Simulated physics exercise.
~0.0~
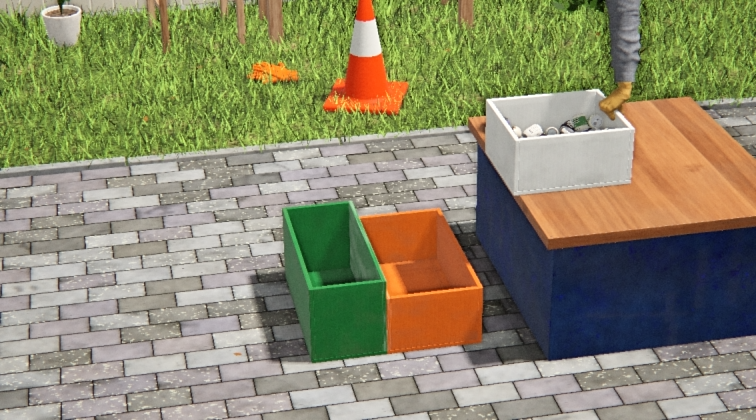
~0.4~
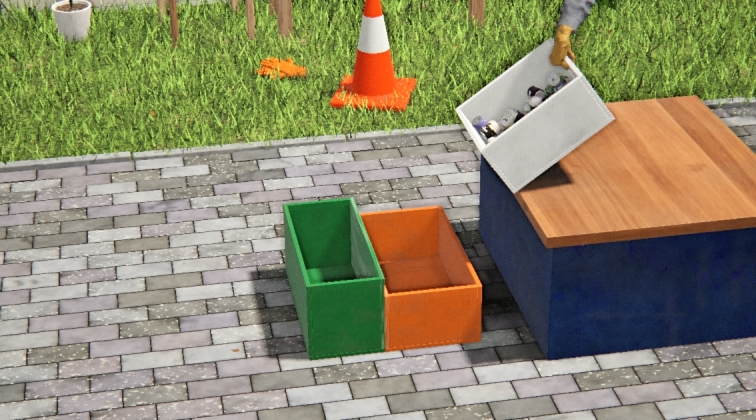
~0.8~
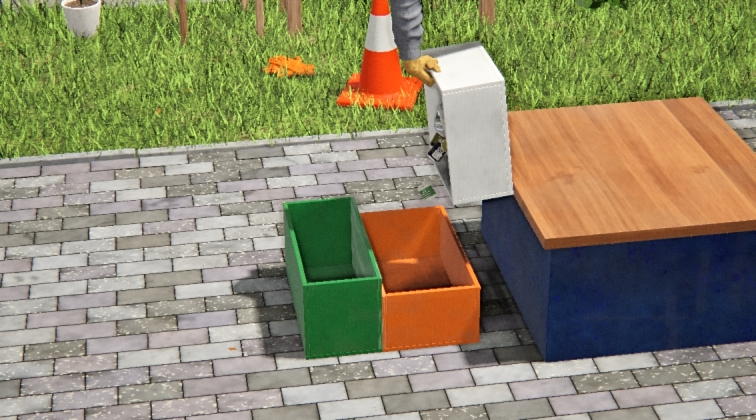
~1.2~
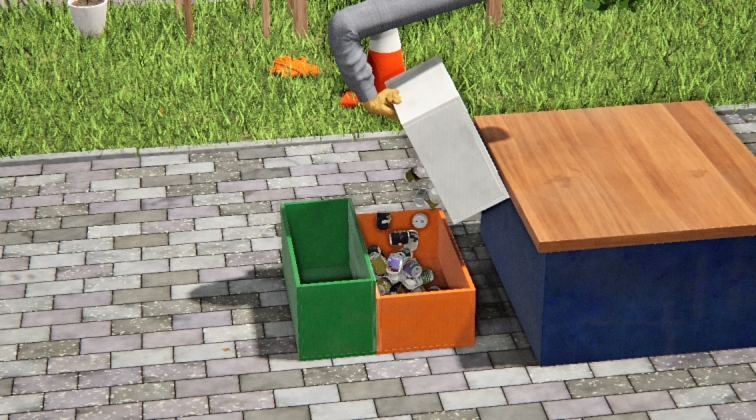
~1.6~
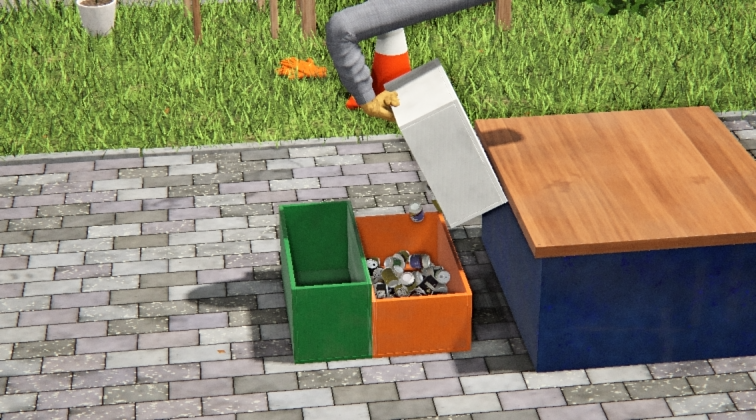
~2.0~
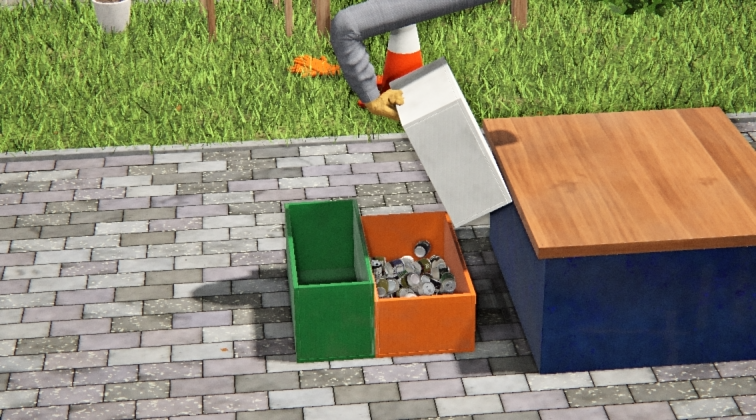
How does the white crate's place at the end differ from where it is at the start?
At the start the white crate sits level on the wooden bench top. By the end it is farther left, held tipped over past the bench's edge above the orange box.
